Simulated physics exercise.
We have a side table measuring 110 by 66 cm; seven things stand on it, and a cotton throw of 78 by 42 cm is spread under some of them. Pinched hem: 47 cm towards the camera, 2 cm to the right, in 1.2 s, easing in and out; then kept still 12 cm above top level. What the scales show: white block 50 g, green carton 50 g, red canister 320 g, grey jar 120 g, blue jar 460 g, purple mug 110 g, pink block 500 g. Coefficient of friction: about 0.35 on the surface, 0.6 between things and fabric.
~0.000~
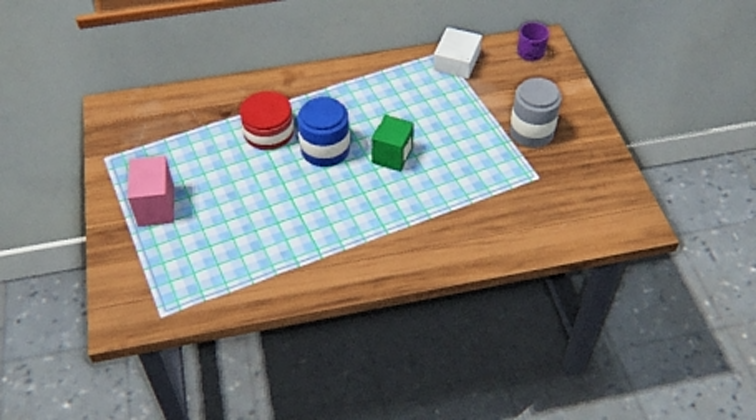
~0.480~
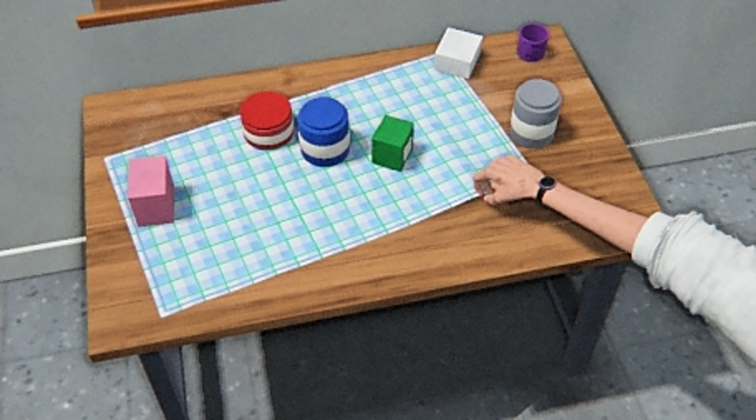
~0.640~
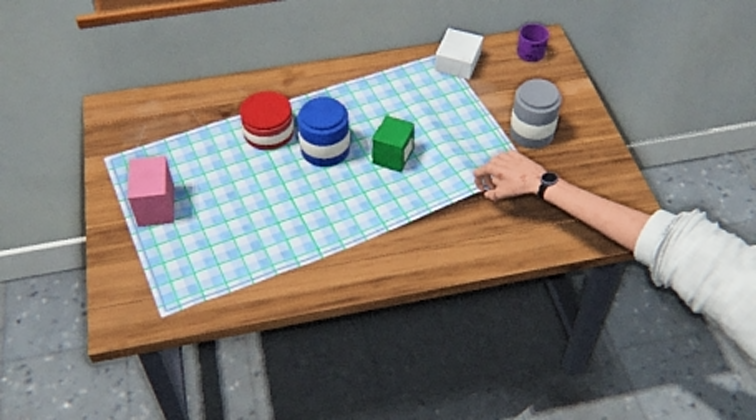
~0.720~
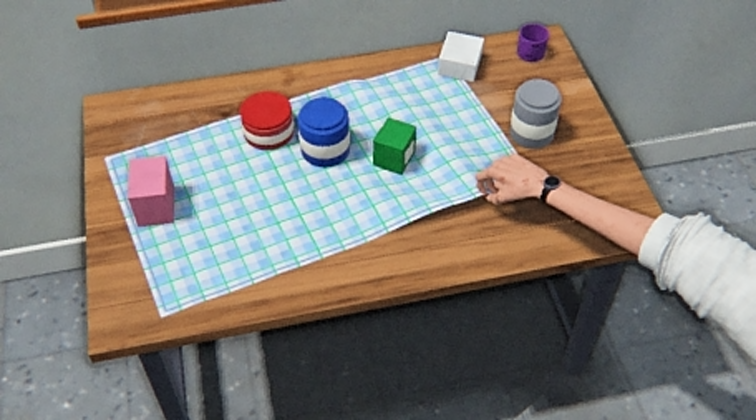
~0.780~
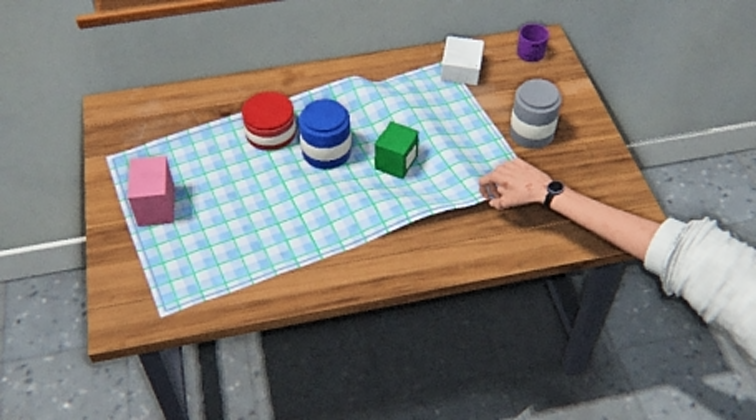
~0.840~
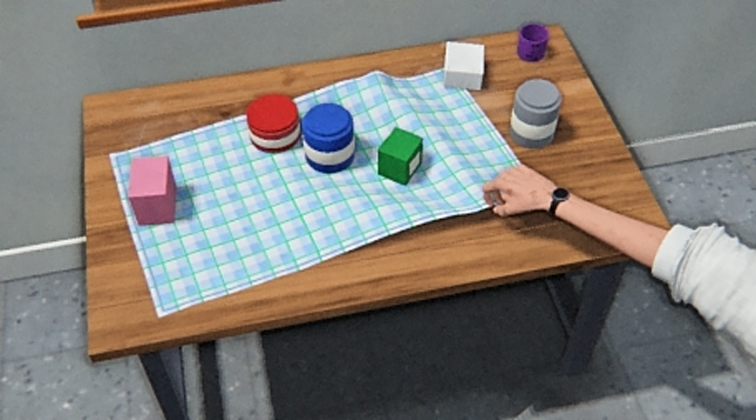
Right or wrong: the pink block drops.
Wrong, it stays on.
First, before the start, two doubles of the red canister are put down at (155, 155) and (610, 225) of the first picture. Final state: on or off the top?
Going through them in turn, one survives up there and then one survives up there.
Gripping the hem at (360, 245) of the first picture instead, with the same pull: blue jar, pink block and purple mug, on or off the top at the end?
Outcome: Blue jar leaves the top; pink block leaves the top; purple mug keeps its place.
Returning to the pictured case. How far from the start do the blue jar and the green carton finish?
Final places: Blue jar over the edge, green carton over the edge.
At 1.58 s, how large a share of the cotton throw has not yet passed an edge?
Share within the edges: Approx. 55 %.
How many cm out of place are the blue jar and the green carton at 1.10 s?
The blue jar is about 15 cm off and the green carton about 15 cm.
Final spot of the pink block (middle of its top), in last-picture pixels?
Roughly (316, 248).
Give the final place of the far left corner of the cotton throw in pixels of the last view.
Around pixel (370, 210).
After 1.1 s, 100 % of the cotton throw is still over the top; pink block 6 cm off its start, white block 17 cm off its start, green carton 17 cm off its start.
After 1.3 s, 80 % of the cotton throw is still over the top; pink block 14 cm off its start, green carton 27 cm off its start, white block 26 cm off its start.
After 1.6 s, 55 % of the cotton throw is still over the top; pink block 23 cm off its start at (260, 209), green carton 40 cm off its start at (487, 287), blue jar 39 cm off its start at (456, 232).
After 1.8 s, 45 % of the cotton throw is still over the top; pink block 28 cm off its start, green carton on its side, 47 cm off its start, blue jar 46 cm off its start.
After 3.4 s, 20 % of the cotton throw is still over the top; pink block 37 cm off its start at (316, 248), red canister over the edge, green carton over the edge, blue jar over the edge.
